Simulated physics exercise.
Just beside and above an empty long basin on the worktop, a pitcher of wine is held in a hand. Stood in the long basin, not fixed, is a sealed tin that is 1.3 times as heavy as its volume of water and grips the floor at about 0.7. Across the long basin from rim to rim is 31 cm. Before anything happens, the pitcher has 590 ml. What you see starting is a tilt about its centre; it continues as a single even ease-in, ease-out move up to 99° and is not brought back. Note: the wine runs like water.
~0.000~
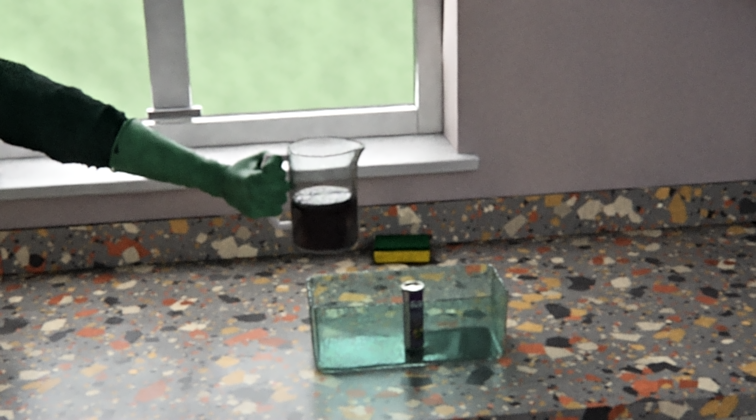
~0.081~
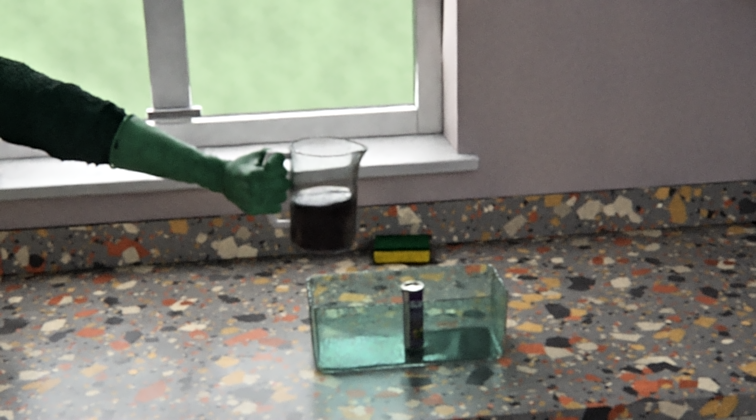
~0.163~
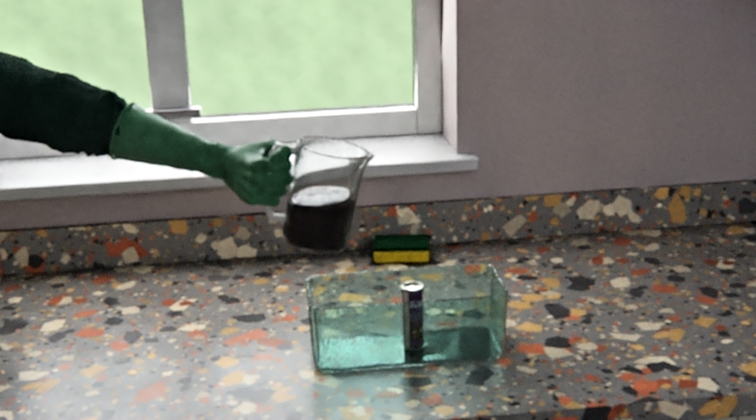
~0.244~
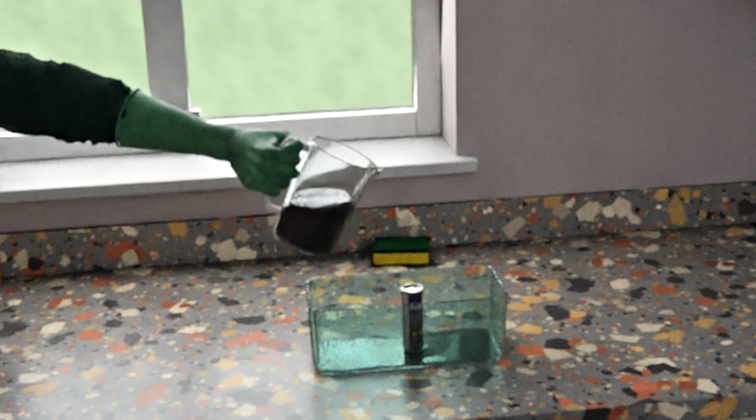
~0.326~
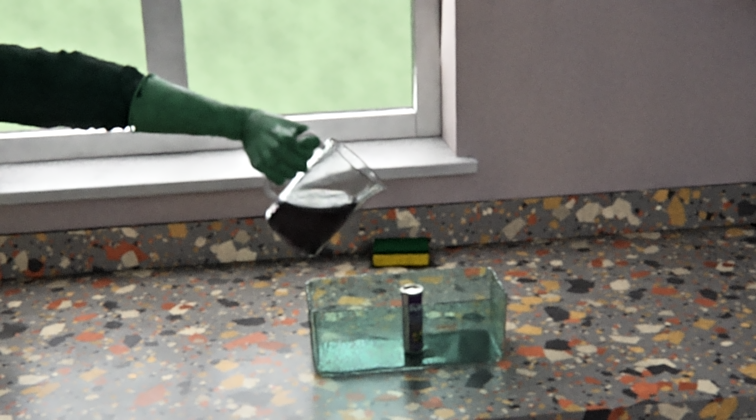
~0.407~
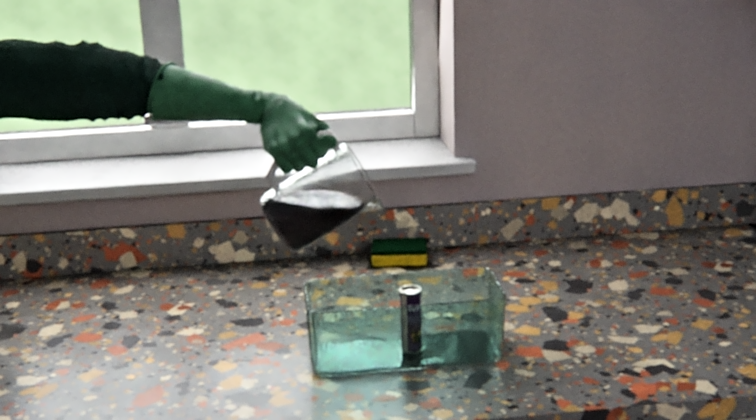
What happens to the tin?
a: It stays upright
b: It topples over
It stays upright.
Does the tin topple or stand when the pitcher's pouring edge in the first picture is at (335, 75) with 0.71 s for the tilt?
It does not tip.
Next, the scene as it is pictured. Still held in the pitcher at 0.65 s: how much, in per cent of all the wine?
Fraction remaining: Approx. 74 per cent.
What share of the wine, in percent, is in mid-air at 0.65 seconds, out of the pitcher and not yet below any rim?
About 22 per cent.
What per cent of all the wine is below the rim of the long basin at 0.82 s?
44 %, more or less.
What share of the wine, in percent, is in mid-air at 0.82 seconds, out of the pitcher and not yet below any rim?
Some 24 per cent.
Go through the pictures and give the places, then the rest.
In the first picture, it leans 0°; its right rim is at (366, 145); the wine meets the walls at (292, 197) and (355, 193); the long basin's rim runs from (309, 294) to (501, 279); the tin's top is at (413, 289).
In the second picture, it leans 3°; its right rim is at (368, 147); the wine meets the walls at (292, 198) and (355, 192).
In the third picture, it leans 12°; its right rim is at (375, 155); the wine meets the walls at (290, 201) and (354, 193).
In the fourth picture, it leans 26°; its right rim is at (382, 170); the wine meets the walls at (285, 203) and (355, 196).
In the fifth picture, it leans 43°; its right rim is at (387, 188); the wine meets the walls at (274, 205) and (358, 199).
In the sixth picture, it leans 61°; its right rim is at (385, 208); the wine meets the walls at (262, 198) and (366, 203).
After 0.65 s the tilt is 97° and 74 per cent is still to pour; the tin stands where it began.
After 0.82 s the tilt is 99° and 33 per cent is still to pour; the tin stands where it began.
After 1.01 s the tilt is 99° and 13 per cent is still to pour; the tin stands where it began.
After 1.21 s the tilt is 99° and 4 per cent is still to pour; the tin stands where it began.
In the end the tin stands where it began.
